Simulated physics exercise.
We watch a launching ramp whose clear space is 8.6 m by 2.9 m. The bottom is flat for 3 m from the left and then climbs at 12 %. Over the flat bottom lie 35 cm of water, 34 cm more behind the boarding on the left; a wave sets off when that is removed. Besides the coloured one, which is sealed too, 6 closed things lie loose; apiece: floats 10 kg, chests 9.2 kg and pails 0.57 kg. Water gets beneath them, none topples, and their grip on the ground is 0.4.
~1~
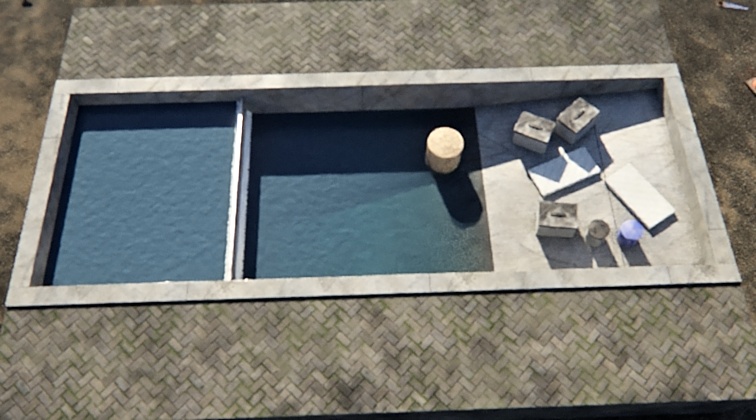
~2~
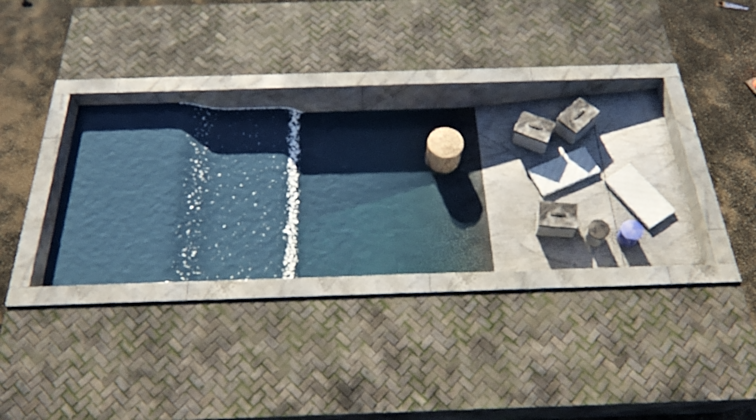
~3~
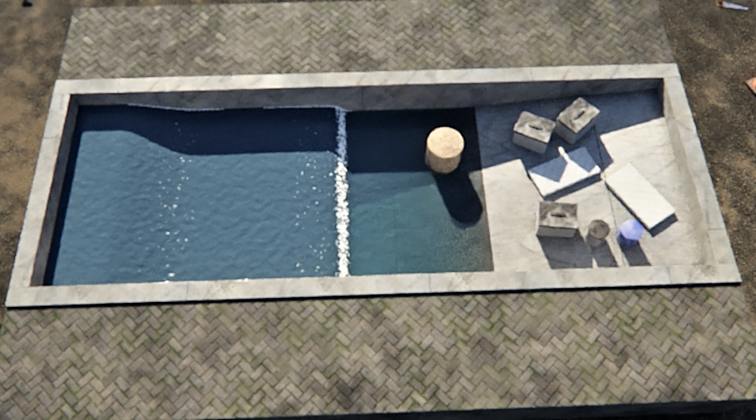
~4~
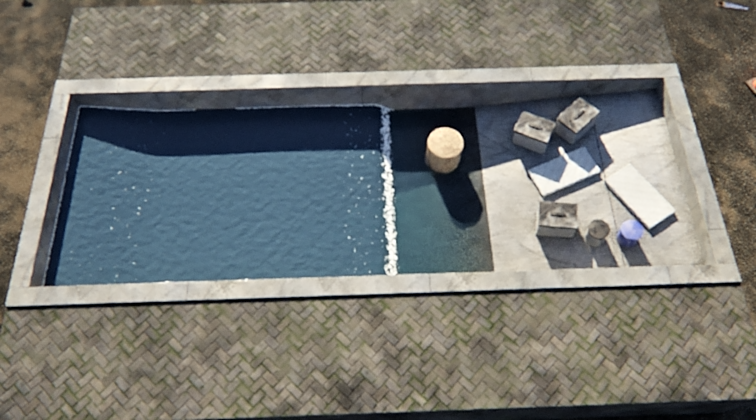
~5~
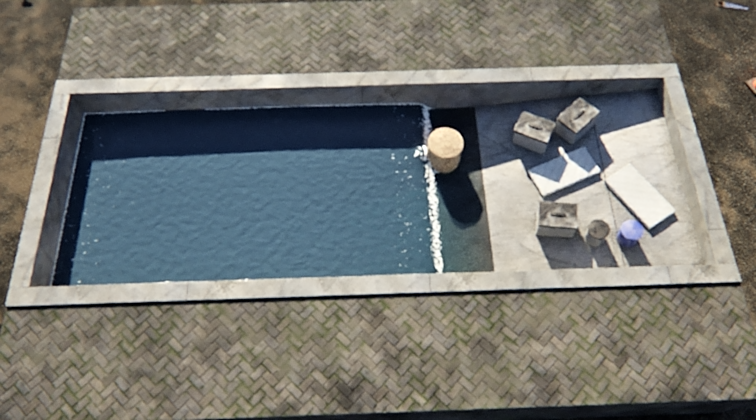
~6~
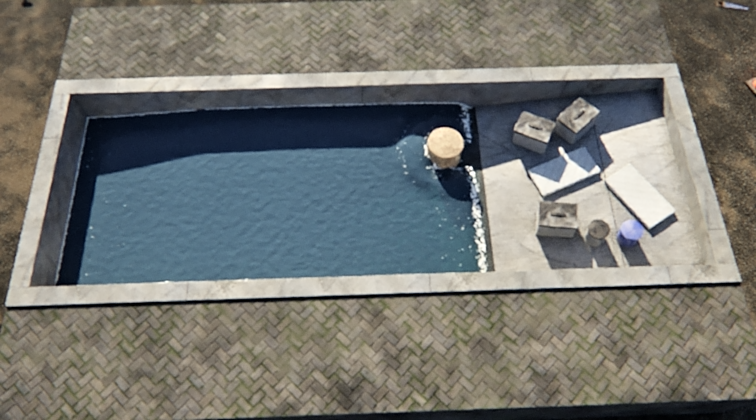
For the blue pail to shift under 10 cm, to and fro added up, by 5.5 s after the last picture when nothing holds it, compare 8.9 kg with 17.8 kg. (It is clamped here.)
Verdict: Only the larger load is enough.
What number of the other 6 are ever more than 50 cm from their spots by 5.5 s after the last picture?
6 of them.
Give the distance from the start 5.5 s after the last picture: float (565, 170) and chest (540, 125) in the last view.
In turn: 300 cm, 200 cm.
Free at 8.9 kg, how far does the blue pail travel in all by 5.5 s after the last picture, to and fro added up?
About 200 cm.
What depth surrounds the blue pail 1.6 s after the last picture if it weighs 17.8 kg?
About 9 cm.
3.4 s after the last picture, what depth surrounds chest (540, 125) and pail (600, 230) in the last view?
Roughly 16 and 11 cm.
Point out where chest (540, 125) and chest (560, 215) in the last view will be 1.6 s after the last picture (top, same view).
Around (583, 123) and (623, 194).
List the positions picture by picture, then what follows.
The blue pail at (635, 230) rests on the ground; water covers 16.5 m2; 0 of 7 have shifted, in the first picture.
The blue pail at (635, 230), on the bottom; water covers 16.5 m2; 0 of 7 have shifted, in the second picture.
The blue pail at (635, 230) rests on the ground; 16.5 m2 under water; 0 of 7 have shifted, in the third picture.
The blue pail at (635, 230), on the bottom; water covers 16.5 m2; 0 of 7 have shifted, in the fourth picture.
The blue pail at (635, 230) rests on the ground; water covers 16.5 m2; 0 of 7 have shifted, in the fifth picture.
The blue pail at (635, 230), on the bottom; 16.5 m2 under water; 0 of 7 have shifted, in the sixth picture.
Then, 0.6 s after the last picture the blue pail would be 0 cm from its start with 8.9 kg and 0 cm from its start with 17.8 kg; 0 cm of water round it then.
Then, 1.6 s after the last picture the blue pail would be 7 cm from its start with 8.9 kg and 1 cm from its start with 17.8 kg; 9 cm of water round it then.
Then, 3.4 s after the last picture the blue pail would be 9 cm from its start with 8.9 kg and 1 cm from its start with 17.8 kg; 11 cm of water round it then.
Then, 5.5 s after the last picture the blue pail would be 126 cm from its start with 8.9 kg and 1 cm from its start with 17.8 kg; 2 cm of water round it then.
